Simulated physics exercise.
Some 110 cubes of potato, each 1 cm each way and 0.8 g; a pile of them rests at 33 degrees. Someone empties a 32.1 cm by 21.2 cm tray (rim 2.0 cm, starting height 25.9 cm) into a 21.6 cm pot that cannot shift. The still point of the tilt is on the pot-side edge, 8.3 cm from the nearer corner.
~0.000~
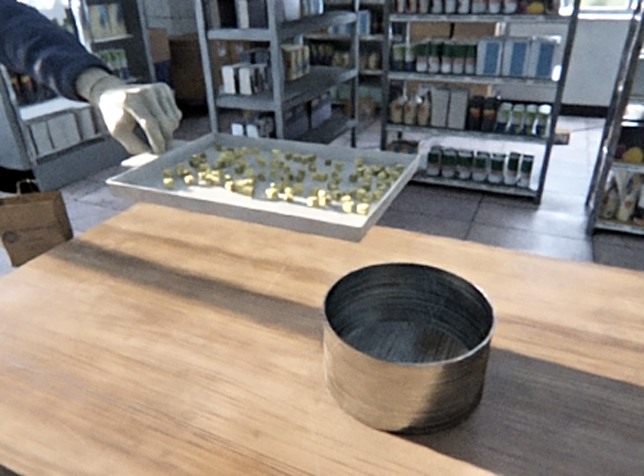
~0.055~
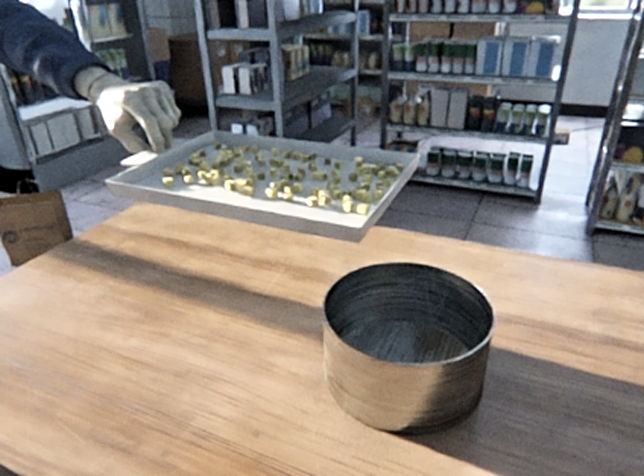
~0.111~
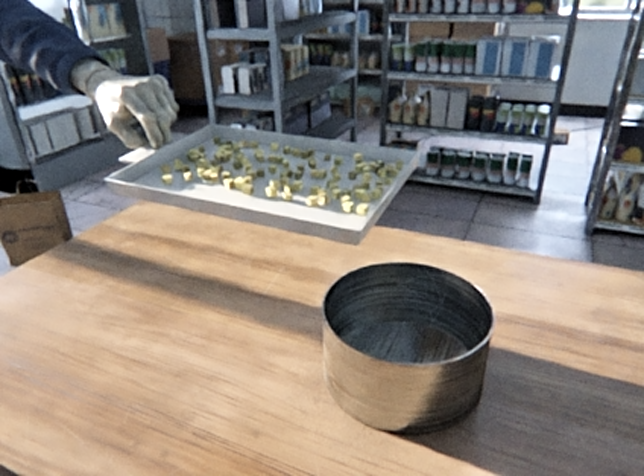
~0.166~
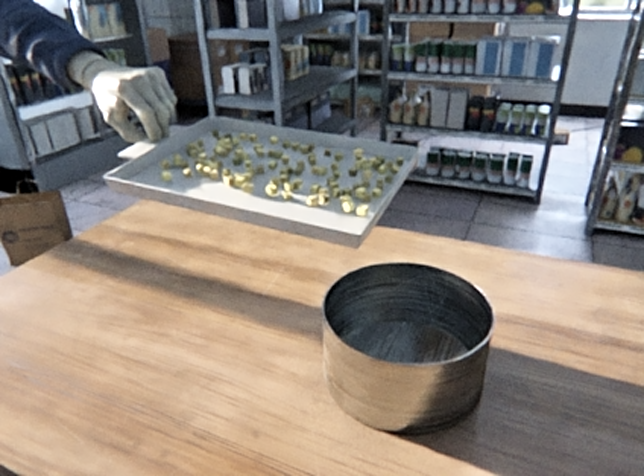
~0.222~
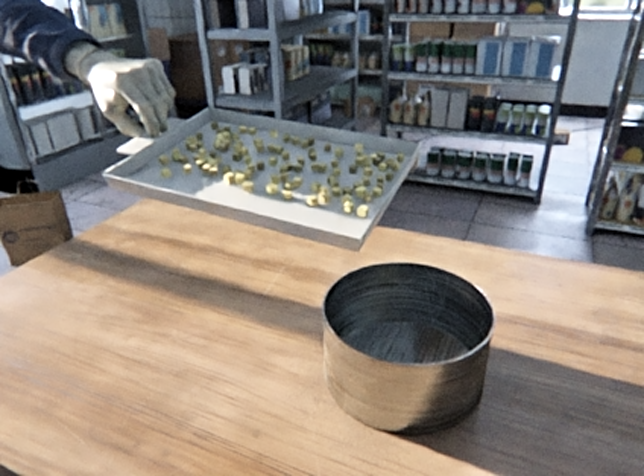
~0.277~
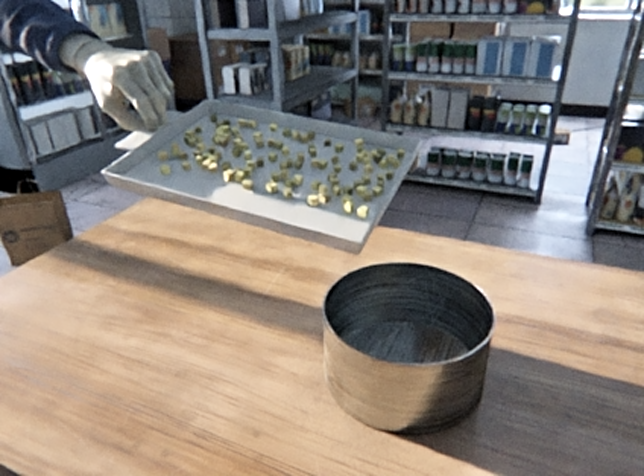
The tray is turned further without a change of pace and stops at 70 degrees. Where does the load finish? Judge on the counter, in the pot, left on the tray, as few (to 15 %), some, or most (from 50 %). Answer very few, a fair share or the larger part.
On the counter: A fair share; in the pot: Very few; left on the tray: The larger part.
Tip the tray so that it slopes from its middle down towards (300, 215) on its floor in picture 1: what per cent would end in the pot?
Some 5 per cent.
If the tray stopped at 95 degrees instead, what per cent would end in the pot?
It would be near 25 per cent.
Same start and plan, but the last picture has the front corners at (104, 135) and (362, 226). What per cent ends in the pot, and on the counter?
Pot 15, counter 15.
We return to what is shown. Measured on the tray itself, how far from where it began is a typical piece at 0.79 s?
Some 3 cm.
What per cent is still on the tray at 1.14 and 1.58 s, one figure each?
About 80, 70.
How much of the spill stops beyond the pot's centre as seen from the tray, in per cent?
Roughly 30 per cent.
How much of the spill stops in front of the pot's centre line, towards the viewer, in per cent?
Roughly 100 per cent.
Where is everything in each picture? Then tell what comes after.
In the first frame, tray tilt 0 degrees, front corners at (110, 181) and (359, 224); middle of the pieces at (274, 173); pot at (407, 306).
In the second frame, tray tilt 1 degrees, front corners at (110, 180) and (359, 225); middle of the pieces at (274, 172).
In the third frame, tray tilt 3 degrees, front corners at (108, 178) and (358, 228); middle of the pieces at (273, 169).
In the fourth frame, tray tilt 6 degrees, front corners at (107, 176) and (358, 232), lowest corner right front; middle of the pieces at (273, 165).
In the fifth frame, tray tilt 9 degrees, front corners at (107, 173) and (359, 236), lowest corner right front; middle of the pieces at (273, 162).
In the sixth frame, tray tilt 12 degrees, front corners at (106, 171) and (359, 239), lowest corner right front; middle of the pieces at (273, 158); pot at (407, 305). Its pace works out near 55 degrees a second.
Then, at 0.79 s, tilt 39 degrees; the tray holds 100 %, the pot 0 %.
Then, at 1.14 s, tilt 58 degrees; the tray holds 80 %, the pot 0 %.
Then, at 1.58 s, tilt 70 degrees; the tray holds 70 %, the pot 0 %.
In the end, at 2.7 s, counter 30 %, pot 0 %, tray 70 %.
